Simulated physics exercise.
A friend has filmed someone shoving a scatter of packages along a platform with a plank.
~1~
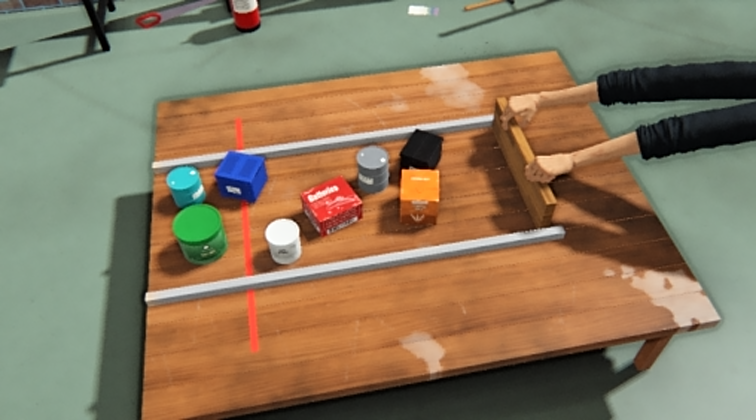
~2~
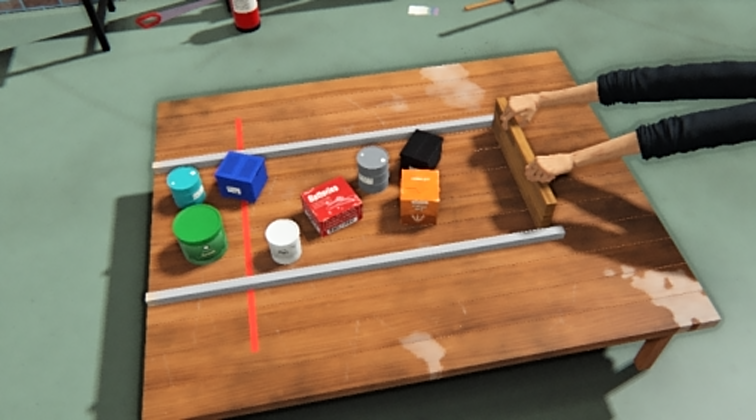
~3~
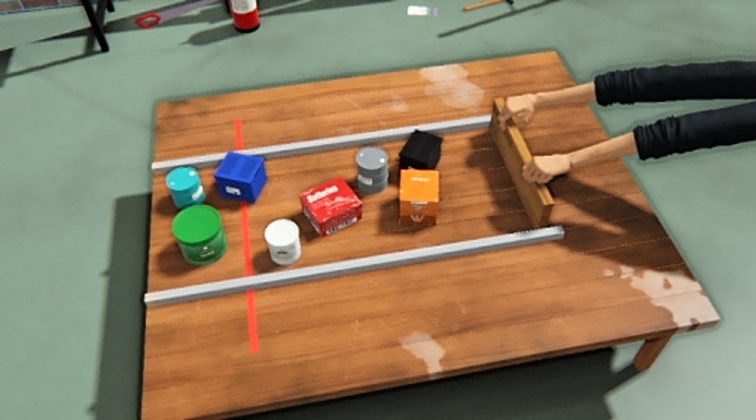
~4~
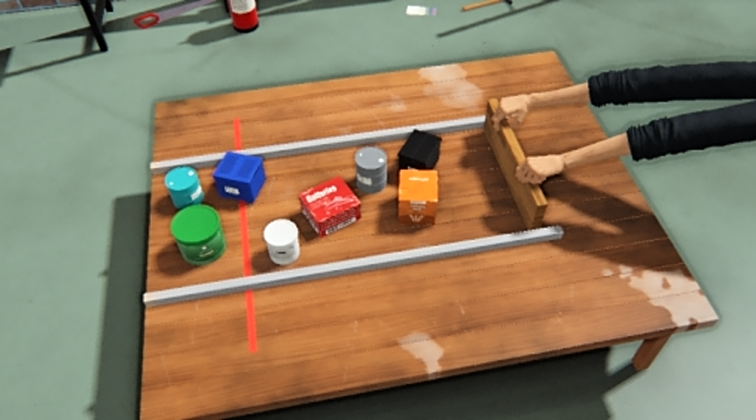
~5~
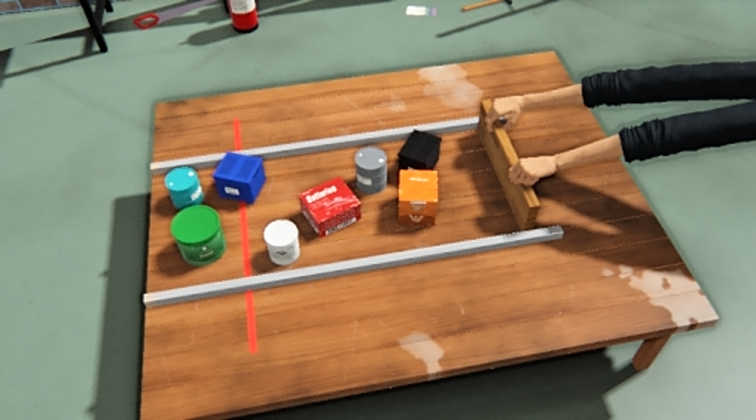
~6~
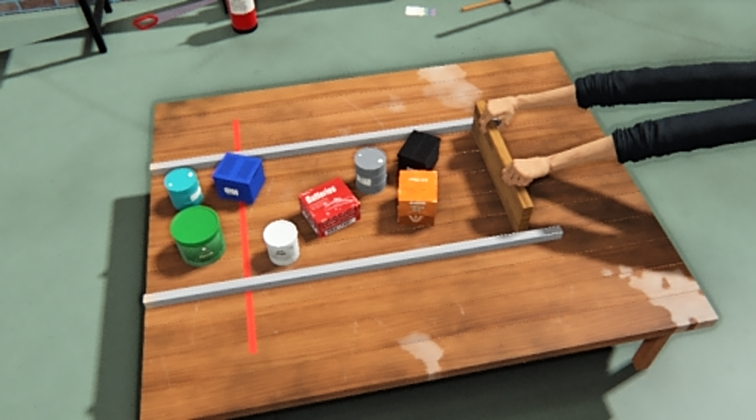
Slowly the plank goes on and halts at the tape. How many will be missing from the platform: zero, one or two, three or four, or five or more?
In the end the number that fall off is one or two.
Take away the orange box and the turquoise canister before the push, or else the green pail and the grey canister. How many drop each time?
It would be 0 and 0.
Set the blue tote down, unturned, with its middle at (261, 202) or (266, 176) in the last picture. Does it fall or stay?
In that order, it stays on; does not fall.
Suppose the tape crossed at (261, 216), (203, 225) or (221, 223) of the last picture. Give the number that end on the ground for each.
In that order 0, 3 and 2.
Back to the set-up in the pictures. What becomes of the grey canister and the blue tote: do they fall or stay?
The grey canister remains up, the blue tote stays on.
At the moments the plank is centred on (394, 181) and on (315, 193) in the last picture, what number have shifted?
The counts are 4 and 6.
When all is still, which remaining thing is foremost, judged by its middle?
The turquoise canister.
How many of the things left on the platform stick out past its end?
That would be 1.
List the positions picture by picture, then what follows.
In the first frame, turquoise canister (187, 188); green pail (201, 235); blue tote (242, 177); plank (521, 162); tape (245, 218).
In the second frame, green pail (202, 235); black tote (421, 156).
In the third frame, blue tote (242, 178); red box (331, 207).
In the fourth frame, turquoise canister (185, 188); grey canister (371, 170).
In the fifth frame, green pail (200, 236); white pail (283, 243).
In the sixth frame, turquoise canister (184, 190); green pail (199, 237); blue tote (240, 179); plank (499, 165); tape (243, 219).
Early on, none off yet; turquoise canister at rest near (184, 190); green pail at rest near (199, 237); blue tote at rest near (240, 179).
Finally, the number that fall off is one or two; lost, green pail.
